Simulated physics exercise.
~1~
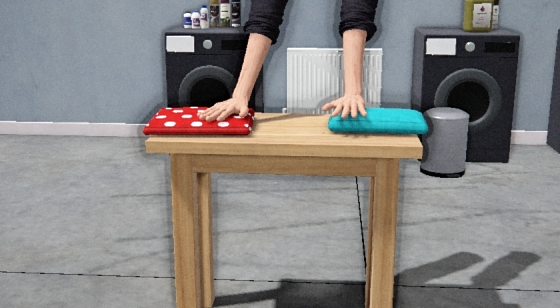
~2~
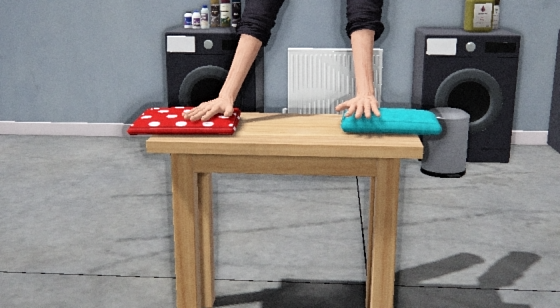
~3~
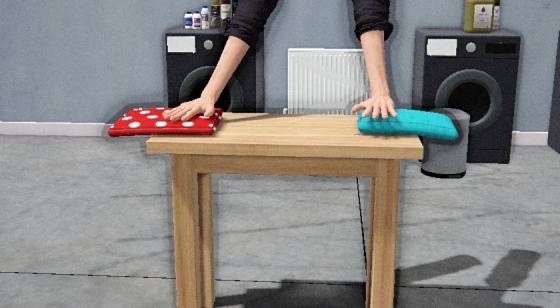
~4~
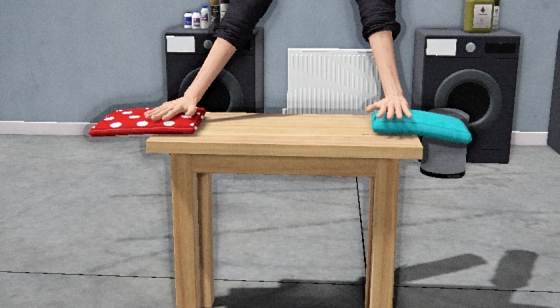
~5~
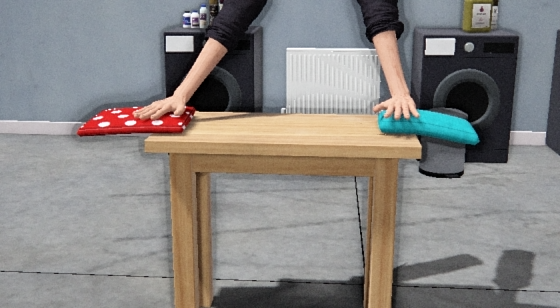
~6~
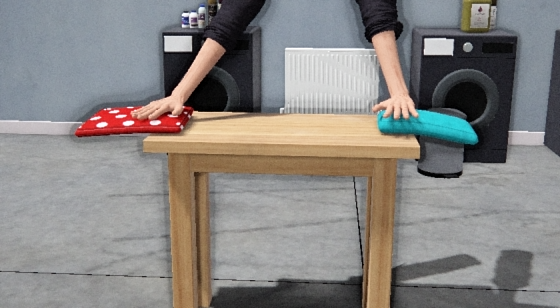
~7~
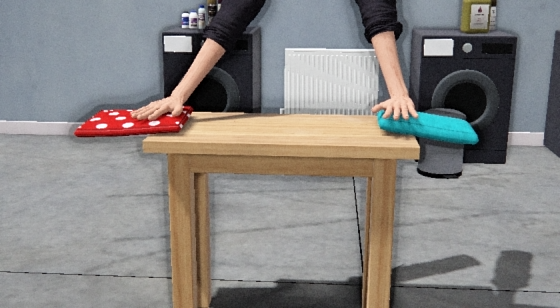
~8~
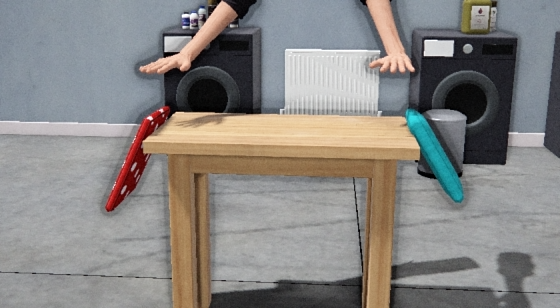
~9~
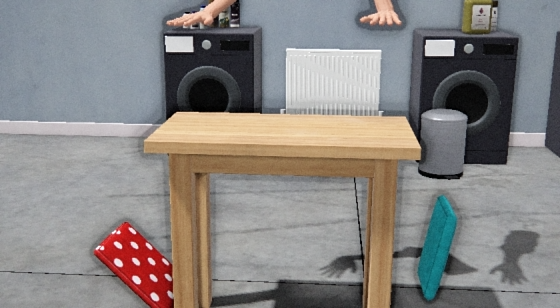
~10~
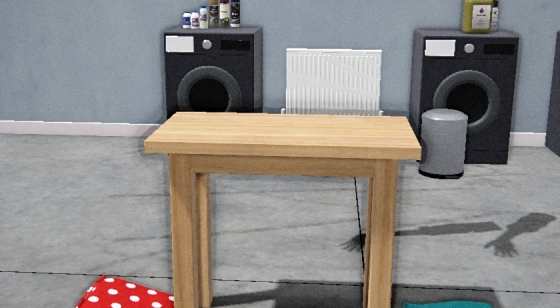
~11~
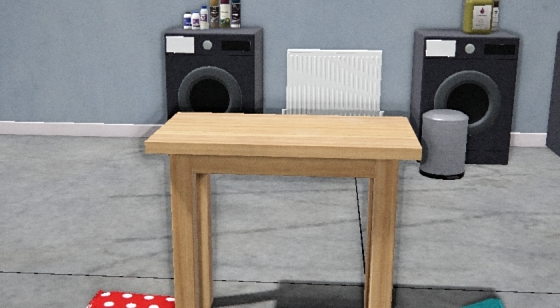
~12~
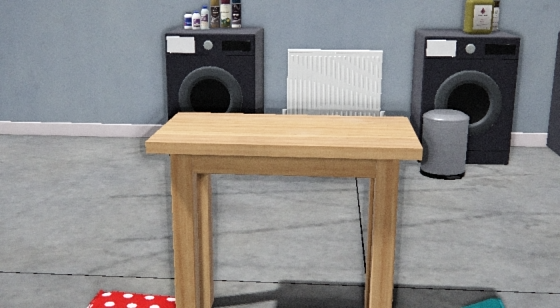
A red polka-dot pad and a turquoise cushion-like item were pushed by two hands toward opposite ends of a wooden table until they hung over the edges, and when the hands lifted away, both tipped off and dropped to the floor.
